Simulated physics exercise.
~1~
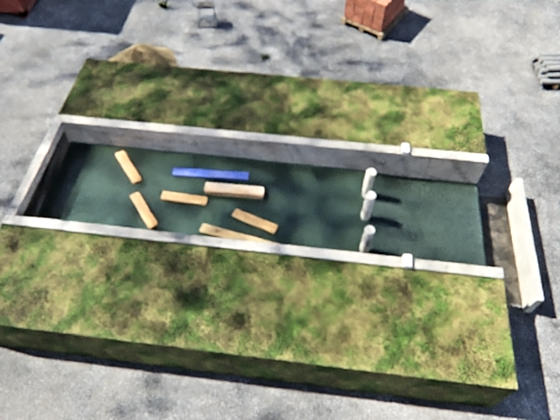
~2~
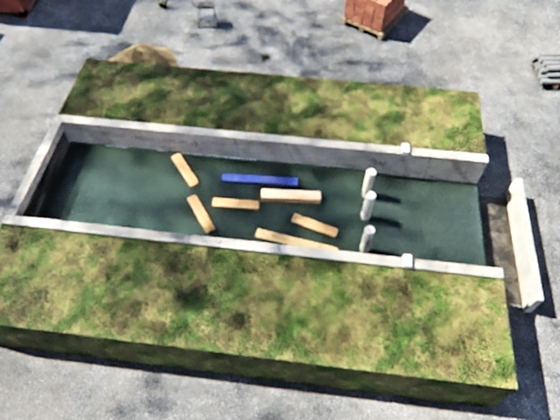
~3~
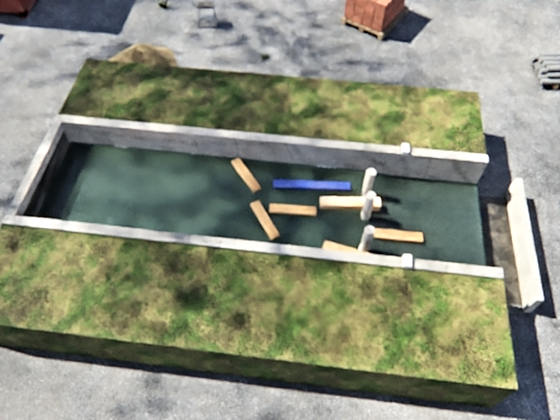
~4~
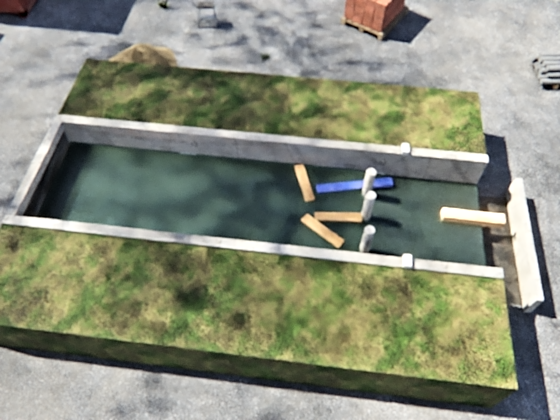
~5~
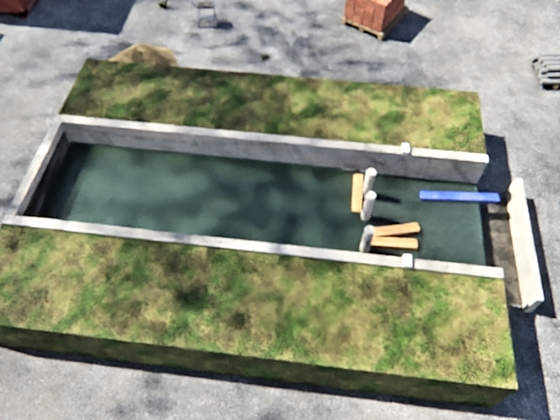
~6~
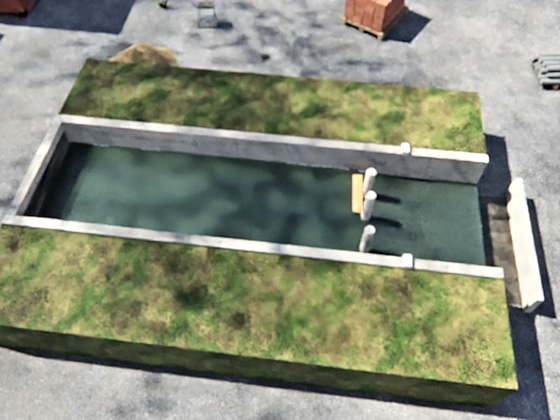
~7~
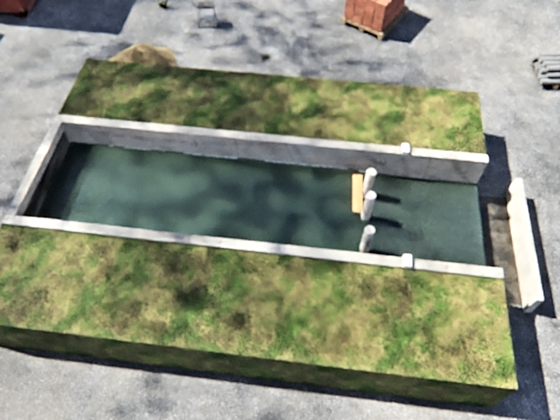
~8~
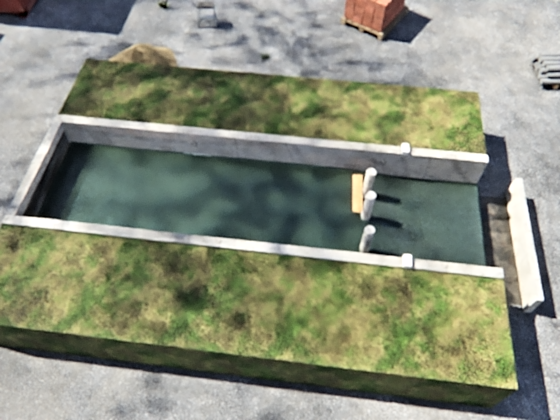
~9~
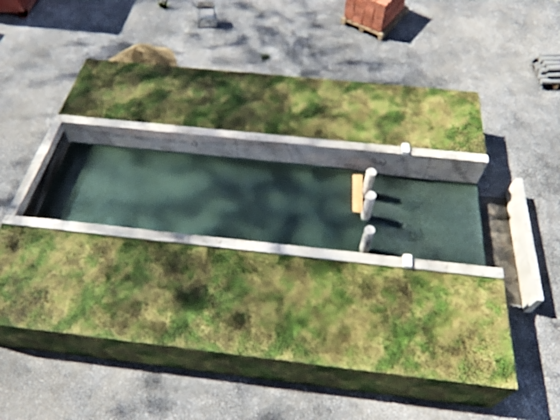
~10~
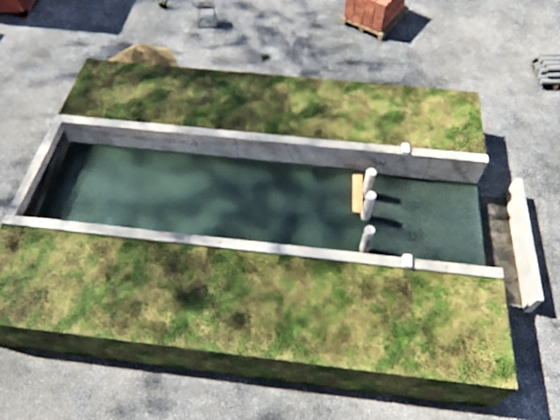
A walled channel of dark green water runs between two mossy, grassy banks on a grey paved yard, seen from above at an angle. Six tan planks and beams and one blue plank float toward the left, with three pale posts standing in the water toward the right. All drift right, and the leading pieces pass the posts and leave at the right end. The blue plank slips through next, beyond the white bank marks, and goes out, while others bunch at the posts. At the end one tan plank remains, resting against the posts.
